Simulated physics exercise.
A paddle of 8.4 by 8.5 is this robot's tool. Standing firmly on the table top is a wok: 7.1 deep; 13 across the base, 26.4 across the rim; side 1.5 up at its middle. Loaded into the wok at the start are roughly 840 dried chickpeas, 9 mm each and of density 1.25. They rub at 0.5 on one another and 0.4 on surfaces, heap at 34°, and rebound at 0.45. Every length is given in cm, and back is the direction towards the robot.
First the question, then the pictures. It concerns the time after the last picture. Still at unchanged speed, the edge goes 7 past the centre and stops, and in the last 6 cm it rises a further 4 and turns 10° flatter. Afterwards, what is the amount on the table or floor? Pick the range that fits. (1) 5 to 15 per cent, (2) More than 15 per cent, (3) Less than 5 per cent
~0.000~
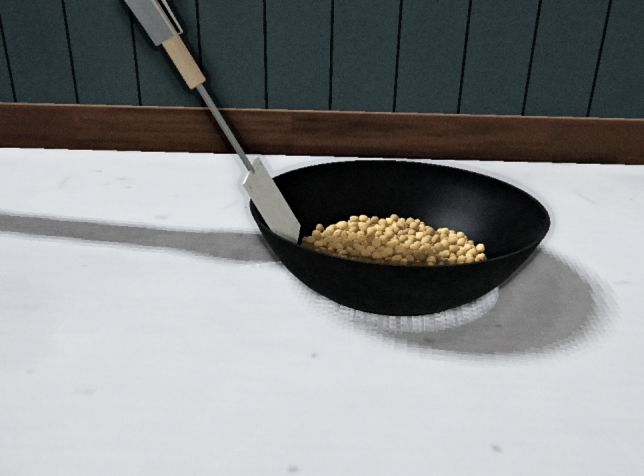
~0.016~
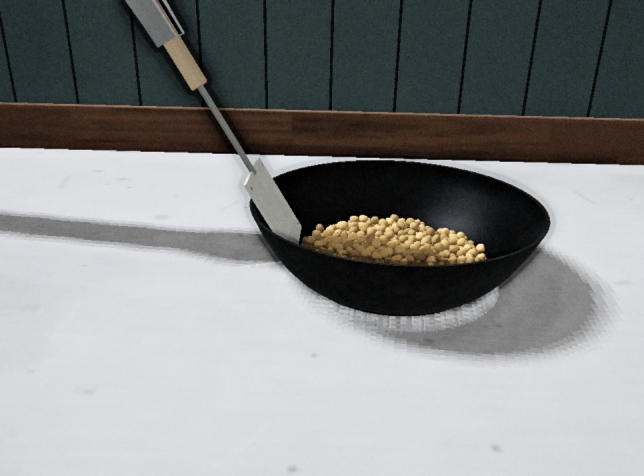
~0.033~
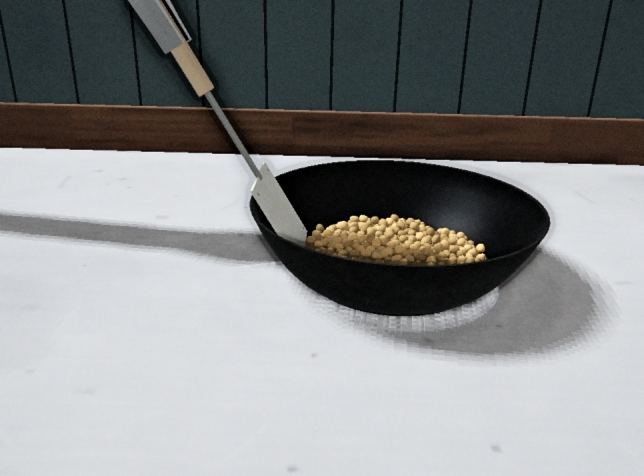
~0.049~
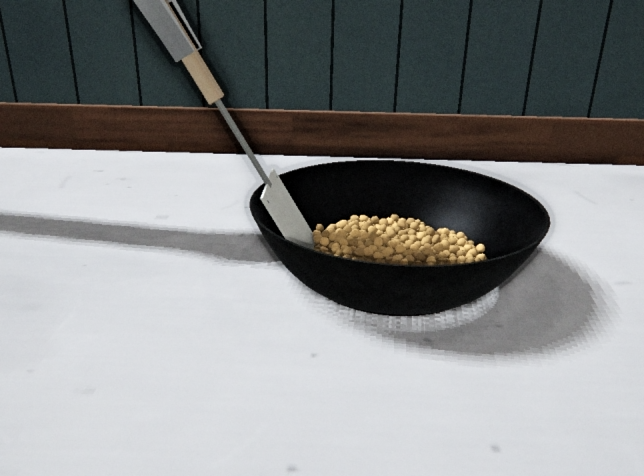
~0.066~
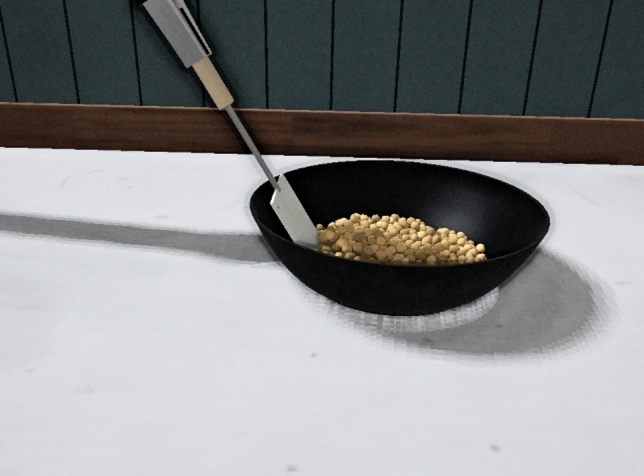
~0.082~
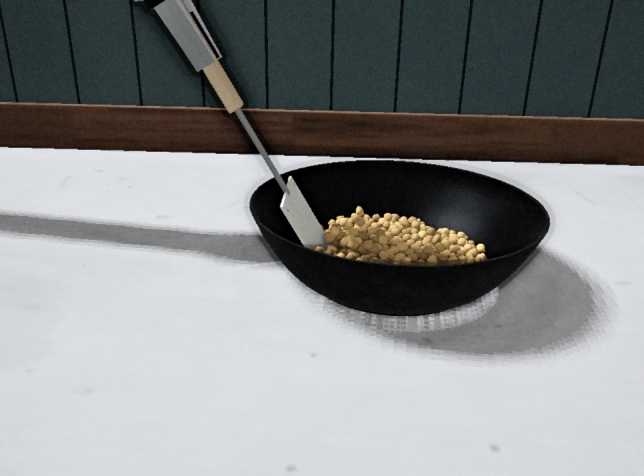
Less than 5 per cent.
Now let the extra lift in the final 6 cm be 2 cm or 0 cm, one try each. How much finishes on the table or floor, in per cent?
It works out to some 0 per cent for the first setting and some 0 per cent for the second.
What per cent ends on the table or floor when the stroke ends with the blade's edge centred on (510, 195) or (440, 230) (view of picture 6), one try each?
Respectively some 20 and 0 percent end on the table or floor.
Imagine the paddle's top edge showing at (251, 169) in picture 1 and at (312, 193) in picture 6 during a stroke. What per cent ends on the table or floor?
Around 5 per cent finishes there.
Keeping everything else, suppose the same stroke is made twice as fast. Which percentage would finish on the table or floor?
Estimated share: Some 15 %.
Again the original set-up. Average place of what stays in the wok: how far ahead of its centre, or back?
It rests close to 4.5 centimetres ahead of centre.
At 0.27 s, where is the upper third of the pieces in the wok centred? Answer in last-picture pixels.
I'd say close to (456, 239).
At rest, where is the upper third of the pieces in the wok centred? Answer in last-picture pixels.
Roughly (483, 241).
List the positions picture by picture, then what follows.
The first frame shows the paddle top edge at (251, 169), sloping 60°; upper third of the load around (391, 251), from x 300 to 485, top at y 220; 835 in the wok.
The second frame shows the paddle top edge at (252, 170), sloping 60°; upper third of the load around (391, 251), from x 300 to 485, top at y 220.
The third frame shows the paddle top edge at (258, 175), sloping 60°; upper third of the load around (391, 251), from x 300 to 485, top at y 220.
The fourth frame shows the paddle top edge at (267, 182), sloping 60°; upper third of the load around (391, 251), from x 300 to 485, top at y 220.
The fifth frame shows the paddle top edge at (277, 187), sloping 60°; upper third of the load around (390, 249), from x 300 to 485, top at y 215.
The sixth frame shows the paddle top edge at (286, 190), sloping 60°; upper third of the load around (389, 248), from x 295 to 485, top at y 210; 835 in the wok.
After 0.17 s, sloping 60°, highest piece 18 above the table; 834 in the wok, 1 on the blade or in flight.
After 0.27 s, sloping 56°, highest piece 30 above the table; 833 in the wok, 2 on the blade or in flight.
After 0.51 s, sloping 50°, highest piece 21 above the table; 832 in the wok, 1 on the table or floor, 2 on the blade or in flight.
After 1.56 s, sloping 50°, highest piece 6 above the table; 832 in the wok, 3 on the table or floor.
In the end, 832 in the wok, 3 on the table or floor. That is 0 % on the table or floor.
